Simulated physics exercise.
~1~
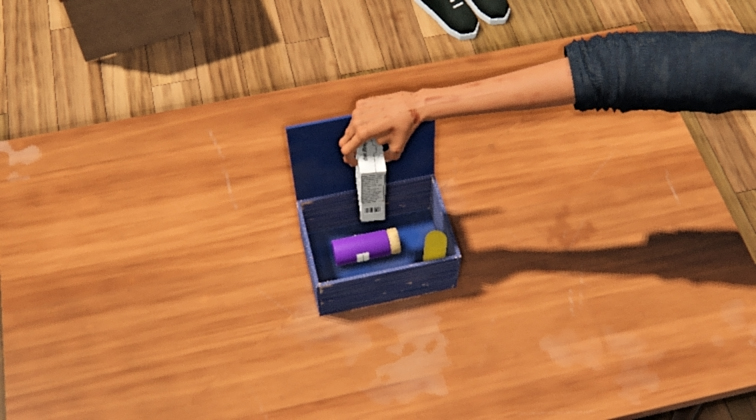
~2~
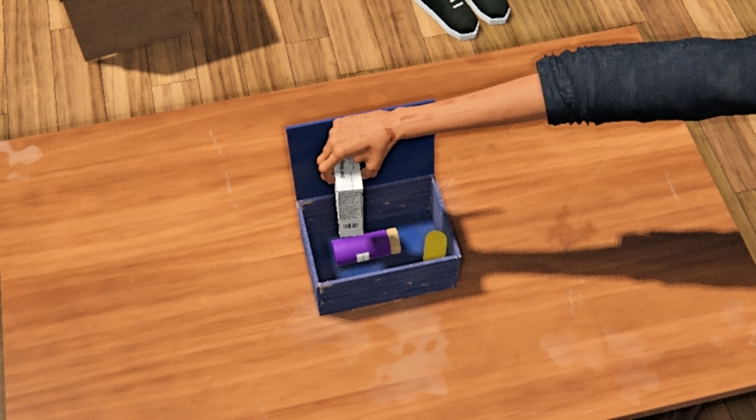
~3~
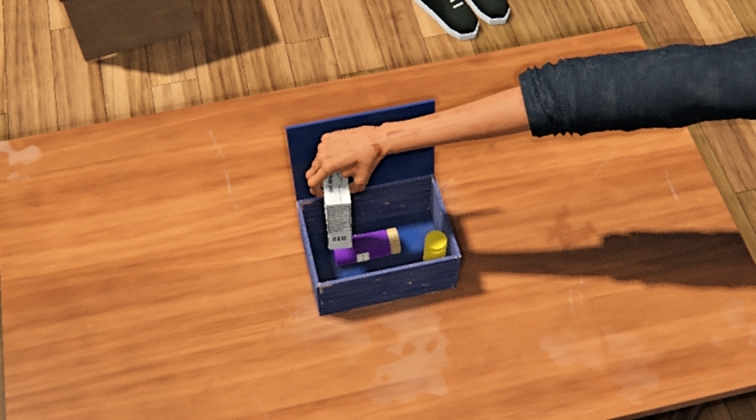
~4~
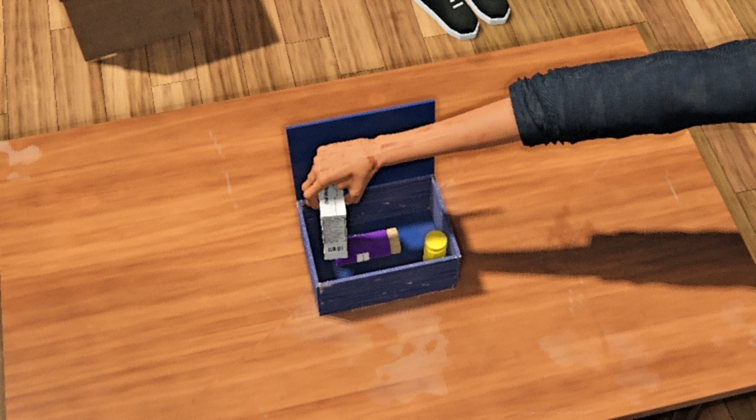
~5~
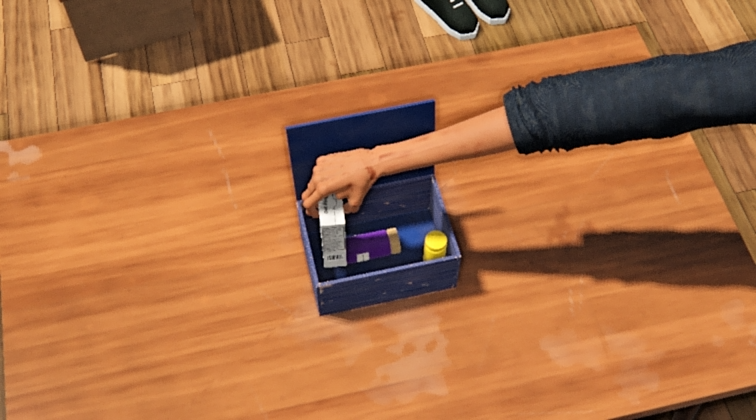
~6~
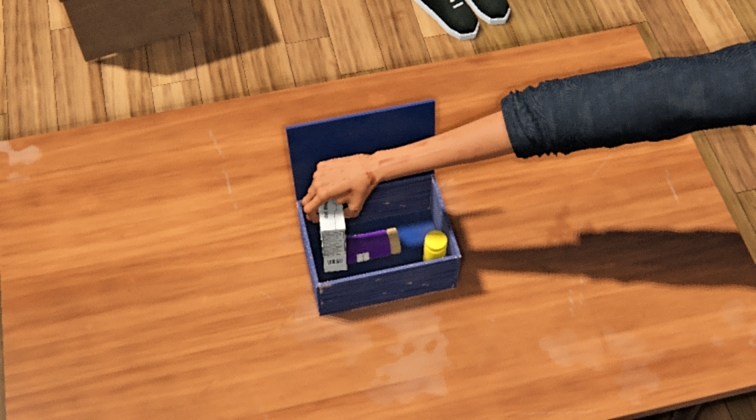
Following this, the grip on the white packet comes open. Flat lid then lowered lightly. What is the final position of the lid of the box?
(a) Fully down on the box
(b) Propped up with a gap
b.
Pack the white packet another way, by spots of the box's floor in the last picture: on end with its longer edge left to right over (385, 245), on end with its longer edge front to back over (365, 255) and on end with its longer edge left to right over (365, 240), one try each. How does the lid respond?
Try 1: Lid not shut; try 2: Lid not shut; try 3: Lid shut.
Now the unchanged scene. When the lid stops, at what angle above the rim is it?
About 35° above the rim.
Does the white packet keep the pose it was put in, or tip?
Looking at the last picture, the white packet sits at an angle.
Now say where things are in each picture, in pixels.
In the first frame, still above its spot; white packet (370, 175); purple shaker (366, 247).
In the second frame, still above its spot; white packet (348, 192); purple shaker (366, 247).
In the third frame, still above its spot; white packet (337, 205); purple shaker (366, 247).
In the fourth frame, still above its spot; white packet (333, 216); purple shaker (366, 247).
In the fifth frame, still above its spot; white packet (332, 225); purple shaker (366, 247).
In the sixth frame, put in, still held; white packet (332, 230); purple shaker (366, 247).
Then, 0.90 s past the last view, lid starting down; white packet rocked 42° from its first pose near (324, 250).
Then, 1.40 s past the last view, lid 72° above the rim; white packet rocked 43° from its first pose near (324, 250).
Then, 1.70 s past the last view, lid 48° above the rim; white packet rocked 43° from its first pose near (324, 250).
Finally, lid 35° above the rim; down or leaning hard in the box, white packet; the other 2 still in place. Final places as the last picture's camera would see them, white packet near (324, 250).
